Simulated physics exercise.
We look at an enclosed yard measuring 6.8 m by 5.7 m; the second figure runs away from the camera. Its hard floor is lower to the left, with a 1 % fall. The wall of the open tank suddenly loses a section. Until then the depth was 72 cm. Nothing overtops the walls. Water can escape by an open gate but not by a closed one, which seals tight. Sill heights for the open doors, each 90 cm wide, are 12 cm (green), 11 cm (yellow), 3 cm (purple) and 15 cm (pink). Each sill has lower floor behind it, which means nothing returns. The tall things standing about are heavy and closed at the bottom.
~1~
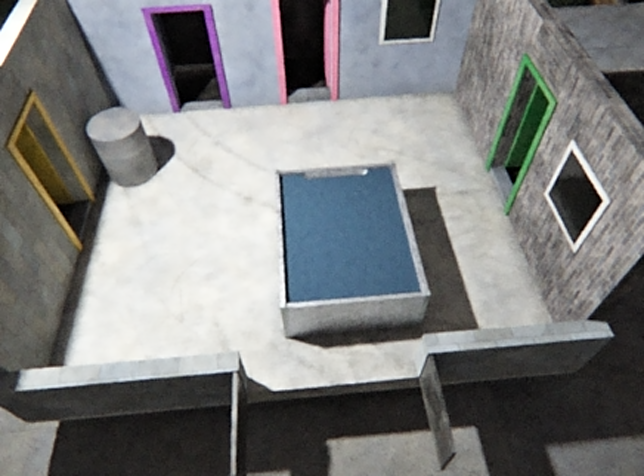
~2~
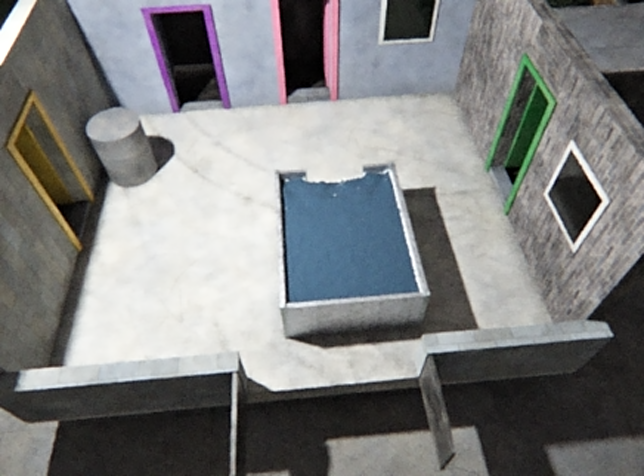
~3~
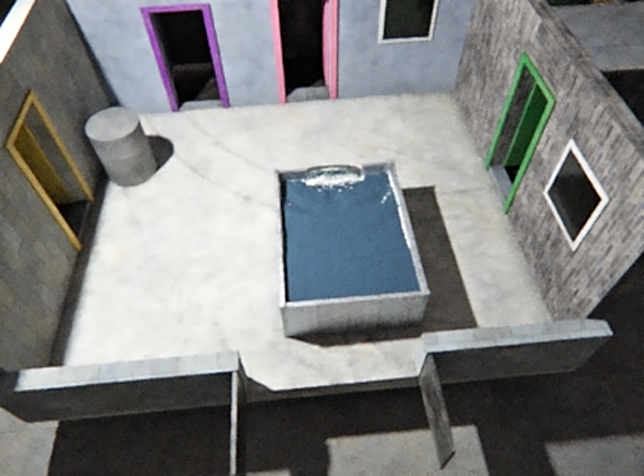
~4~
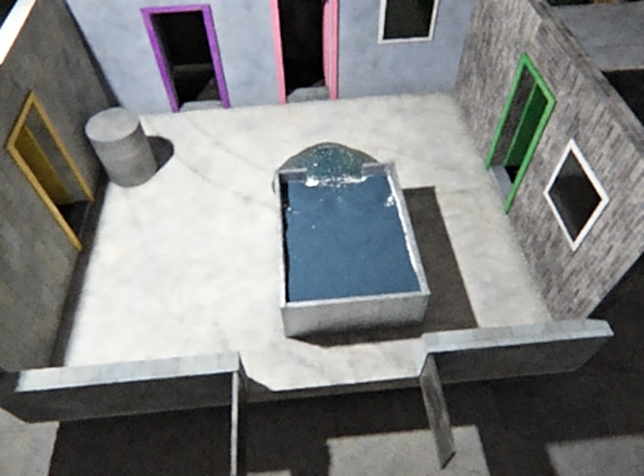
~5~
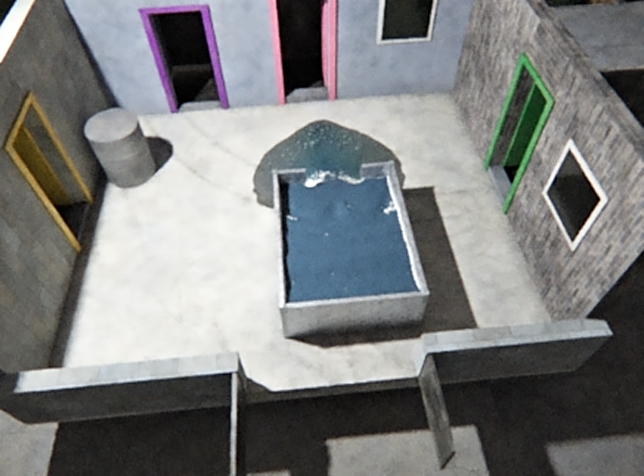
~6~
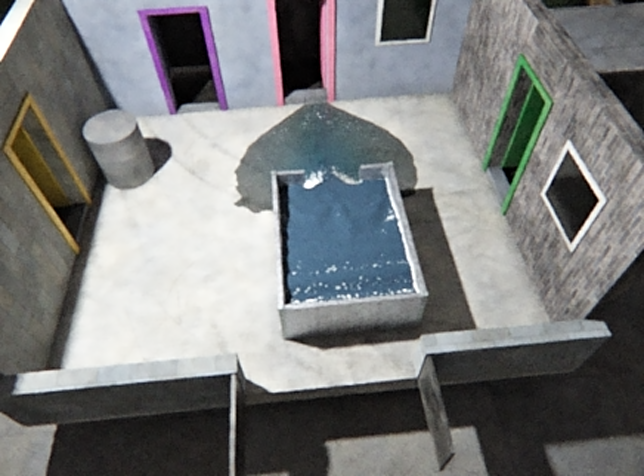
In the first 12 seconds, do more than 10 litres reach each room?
One by one: The green door will most likely respect the limit; the yellow door will most likely respect the limit; the purple door will most likely bust the limit; the pink door will most likely bust the limit.
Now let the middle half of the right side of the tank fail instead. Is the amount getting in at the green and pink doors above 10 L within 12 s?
Green: Exceeding the limit; pink: Within the limit.
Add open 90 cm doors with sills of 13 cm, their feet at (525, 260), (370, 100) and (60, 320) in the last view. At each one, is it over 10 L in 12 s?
Door 1: Lower; door 2: Higher; door 3: Lower.
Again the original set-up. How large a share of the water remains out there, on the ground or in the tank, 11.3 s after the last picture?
Some 82 out of every hundred parts.
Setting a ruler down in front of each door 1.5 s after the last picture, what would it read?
Depths: Green door 0 cm, yellow door 0 cm, purple door 11 cm, pink door 31 cm.
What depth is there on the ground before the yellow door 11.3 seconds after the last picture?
It's about 2.0 cm.
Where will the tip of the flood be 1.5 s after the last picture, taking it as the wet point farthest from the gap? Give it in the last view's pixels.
Somewhere near pixel (113, 121).
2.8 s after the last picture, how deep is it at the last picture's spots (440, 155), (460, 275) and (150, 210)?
Depths: About 5, 0 and 0 centimetres.
Then, 0.7 s after the last picture water covers 30 % of the floor and is deepest (38 cm) near (334, 195); green door not reached, yellow door not reached, purple door not reached, pink door 28 cm at the sill, 41 L in.
Then, 1.5 s after the last picture water covers 35 % of the floor and is deepest (36 cm) near (443, 94); green door not reached, yellow door not reached, purple door 11 cm at the sill, 13 L in, pink door 31 cm at the sill, 109 L in.
Then, 2.8 s after the last picture water covers 45 % of the floor and is deepest (24 cm) near (111, 126); green door 6 cm at the sill, 0 L in, yellow door 2 cm at the sill, 0 L in, purple door 8 cm at the sill, 45 L in, pink door 21 cm at the sill, 176 L in.
Then, 6.3 s after the last picture water covers 90 % of the floor and is deepest (18 cm) near (111, 126); green door 5 cm at the sill, 0 L in, yellow door 3 cm at the sill, 0 L in, purple door 9 cm at the sill, 97 L in, pink door 12 cm at the sill, 196 L in.
Then, 11.3 s after the last picture water covers 100 % of the floor and is deepest (12 cm) near (106, 145); green door 6 cm at the sill, 0 L in, yellow door 2 cm at the sill, 0 L in, purple door 8 cm at the sill, 208 L in, pink door 7 cm at the sill, 197 L in.
